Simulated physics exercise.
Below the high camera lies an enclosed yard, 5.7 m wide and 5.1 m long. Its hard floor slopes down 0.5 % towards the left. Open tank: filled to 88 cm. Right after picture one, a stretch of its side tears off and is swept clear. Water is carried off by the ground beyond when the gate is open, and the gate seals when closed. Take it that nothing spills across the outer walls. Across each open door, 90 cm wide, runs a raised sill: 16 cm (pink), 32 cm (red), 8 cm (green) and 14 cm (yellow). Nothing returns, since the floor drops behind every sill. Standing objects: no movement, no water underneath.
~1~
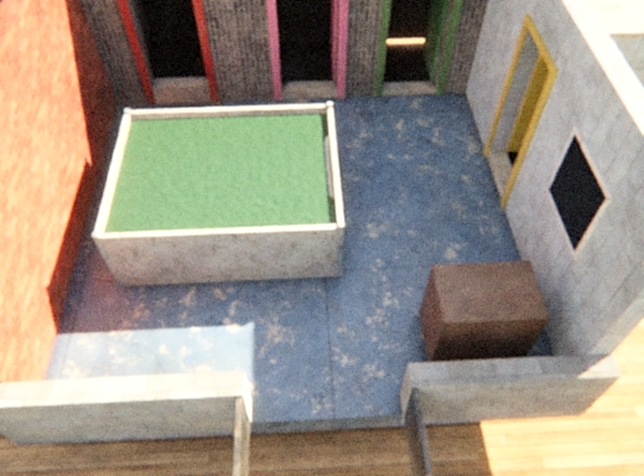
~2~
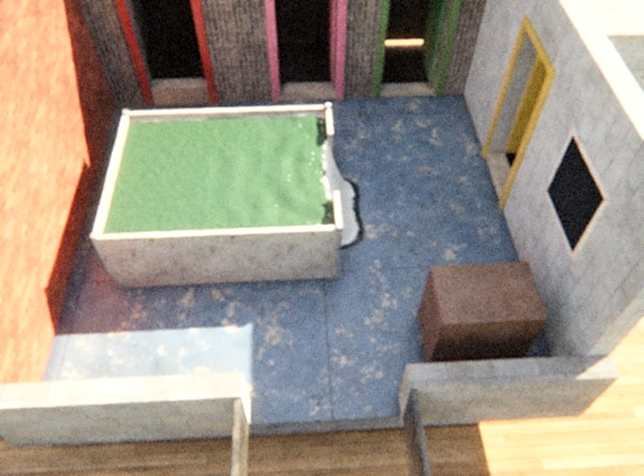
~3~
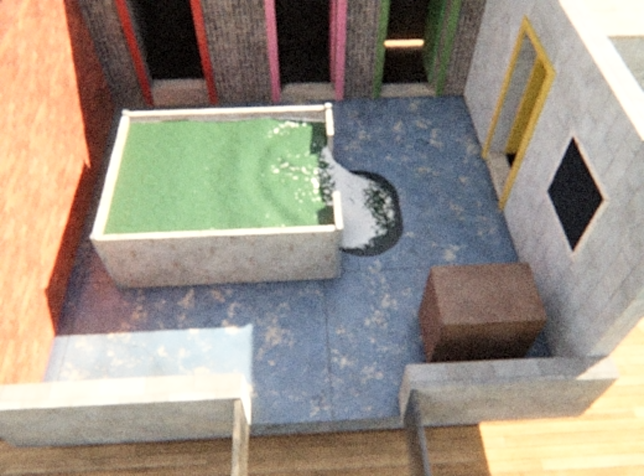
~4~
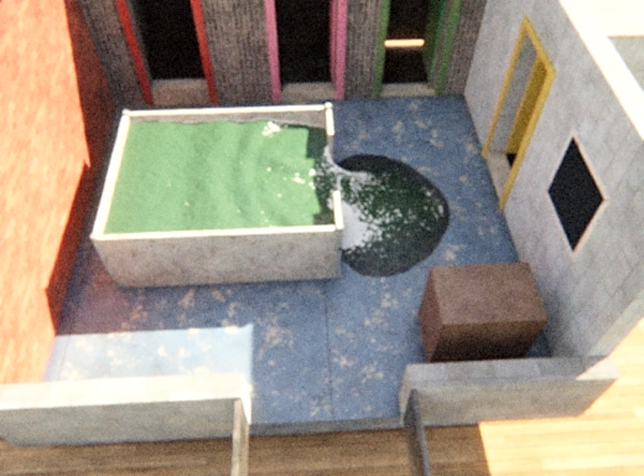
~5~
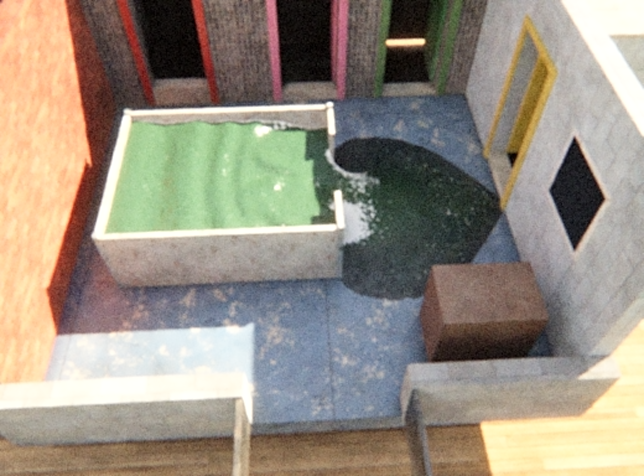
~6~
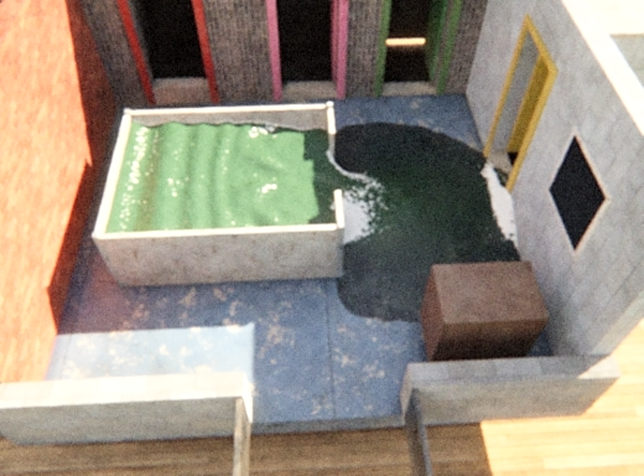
Walled yard with a blue floor, green water bursting from the right side of an open tank and spreading to the right wall.
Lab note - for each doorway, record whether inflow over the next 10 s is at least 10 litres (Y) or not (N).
Record: Pink door N; red door N; green door Y; yellow door Y.
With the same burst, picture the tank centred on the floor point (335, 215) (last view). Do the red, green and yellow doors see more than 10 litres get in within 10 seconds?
Red stays inside, green goes beyond, yellow goes beyond, judged against that limit.
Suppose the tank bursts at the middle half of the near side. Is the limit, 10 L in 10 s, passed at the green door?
Then green exceeds it.
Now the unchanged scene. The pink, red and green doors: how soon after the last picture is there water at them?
The front reaches pink at 1.0 s, red at 2.8 s, green at 0.4 s.
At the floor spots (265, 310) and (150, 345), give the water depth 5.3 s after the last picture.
6 and 5 cm, respectively.
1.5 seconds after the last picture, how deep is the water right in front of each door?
Pink 1 cm, red 0 cm, green 18 cm, yellow 41 cm.
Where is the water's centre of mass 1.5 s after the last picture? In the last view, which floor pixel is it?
I'd put it close to (306, 216).
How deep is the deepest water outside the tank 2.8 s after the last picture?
About 36 cm.
Then, 0.7 s after the last picture water covers 35 % of the floor and is deepest (54 cm) near (339, 207); pink door not reached, red door not reached, green door 7 cm at the sill, 0 L in, yellow door 35 cm at the sill, 115 L in.
Then, 1.5 s after the last picture water covers 40 % of the floor and is deepest (47 cm) near (549, 369); pink door 1 cm at the sill, 0 L in, red door not reached, green door 18 cm at the sill, 13 L in, yellow door 41 cm at the sill, 274 L in.
Then, 2.8 s after the last picture water covers 80 % of the floor and is deepest (36 cm) near (549, 369); pink door 6 cm at the sill, 0 L in, red door not reached, green door 20 cm at the sill, 87 L in, yellow door 29 cm at the sill, 449 L in.
Then, 5.3 s after the last picture water covers 100 % of the floor and is deepest (26 cm) near (462, 102); pink door 7 cm at the sill, 0 L in, red door 8 cm at the sill, 0 L in, green door 20 cm at the sill, 229 L in, yellow door 22 cm at the sill, 584 L in.
Then, 9.3 s after the last picture water covers 95 % of the floor and is deepest (20 cm) near (115, 282); pink door 7 cm at the sill, 0 L in, red door 18 cm at the sill, 0 L in, green door 15 cm at the sill, 373 L in, yellow door 13 cm at the sill, 621 L in.
